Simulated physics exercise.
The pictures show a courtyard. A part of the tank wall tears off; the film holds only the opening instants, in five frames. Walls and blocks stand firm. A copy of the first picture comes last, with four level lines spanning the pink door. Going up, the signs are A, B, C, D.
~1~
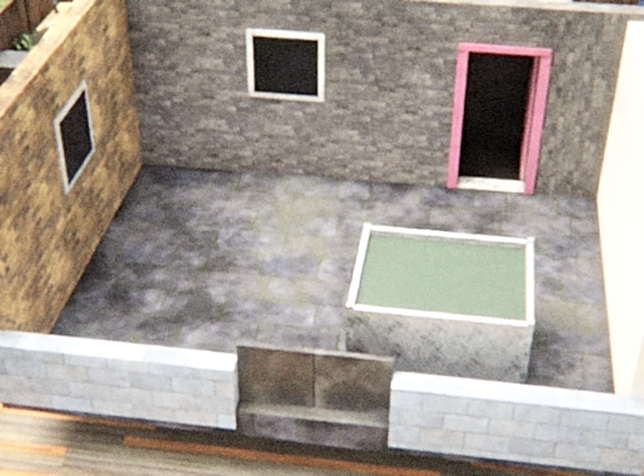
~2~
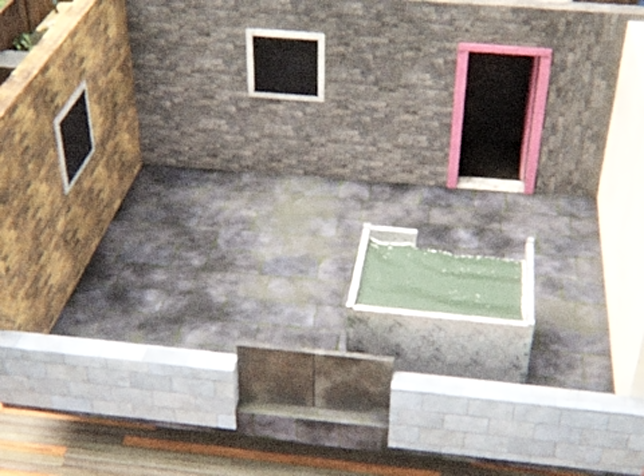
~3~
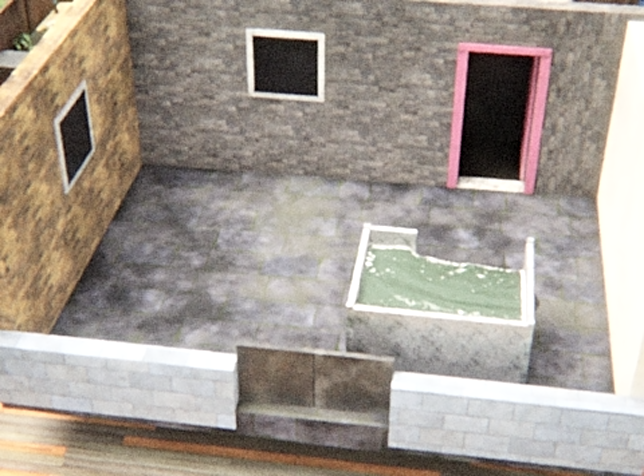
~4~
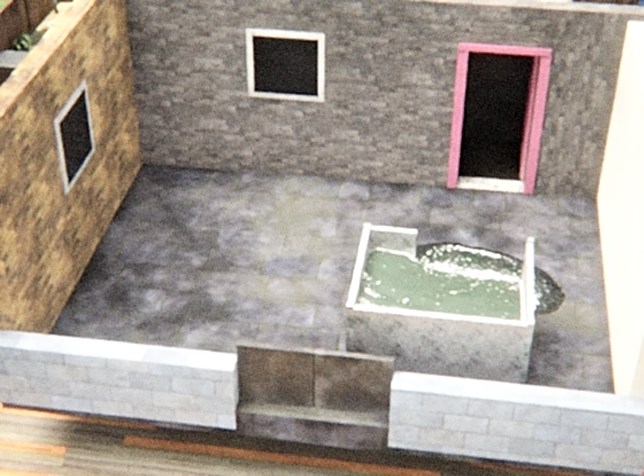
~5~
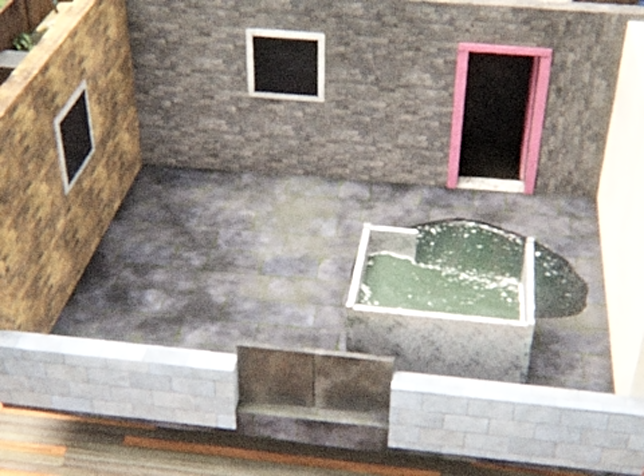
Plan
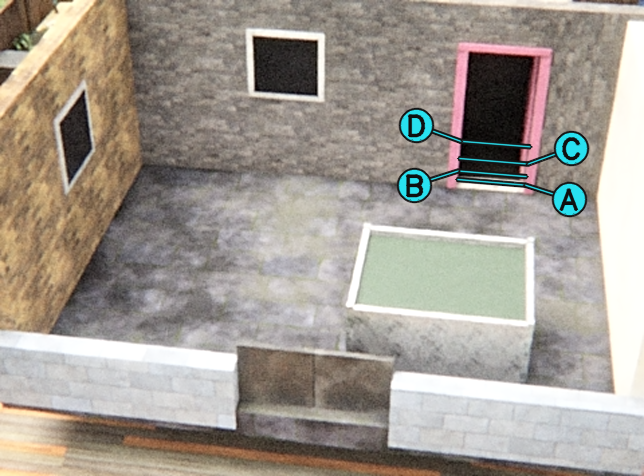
In a walled courtyard, green water pours from a tank's back and spreads across the ground.
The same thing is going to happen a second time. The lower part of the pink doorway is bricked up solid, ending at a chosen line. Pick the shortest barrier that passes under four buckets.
C is the one.
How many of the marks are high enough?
Two of the four.
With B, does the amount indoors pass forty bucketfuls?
No, it does not.
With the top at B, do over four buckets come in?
Yes, that goes wrong.
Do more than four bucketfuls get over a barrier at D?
No, not at all.
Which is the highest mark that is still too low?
The answer is B.
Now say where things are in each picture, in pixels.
Water in the tank at rest, its middle at (443, 279); foot of the pink doorway at (490, 190); shut gate at (315, 359), in the first picture.
Water covers 1 % of the ground, its front hidden from here, in the second picture.
Water covers 4 % of the ground, its front hidden from here, in the third picture.
Water covers 9 % of the ground, its front hidden from here, in the fourth picture.
Front seen at (449, 221), 15 % of the ground wet, in the fifth picture.
On the marked copy, A at (491, 182); B at (492, 173); C at (493, 161); D at (495, 144); from the bottom up A, B, C, D.
With A, dozens of bucketfuls pour in.
With B, about 15 bucketfuls get in.
With C, a splash gets over, under a bucket.
With D, nothing gets over.
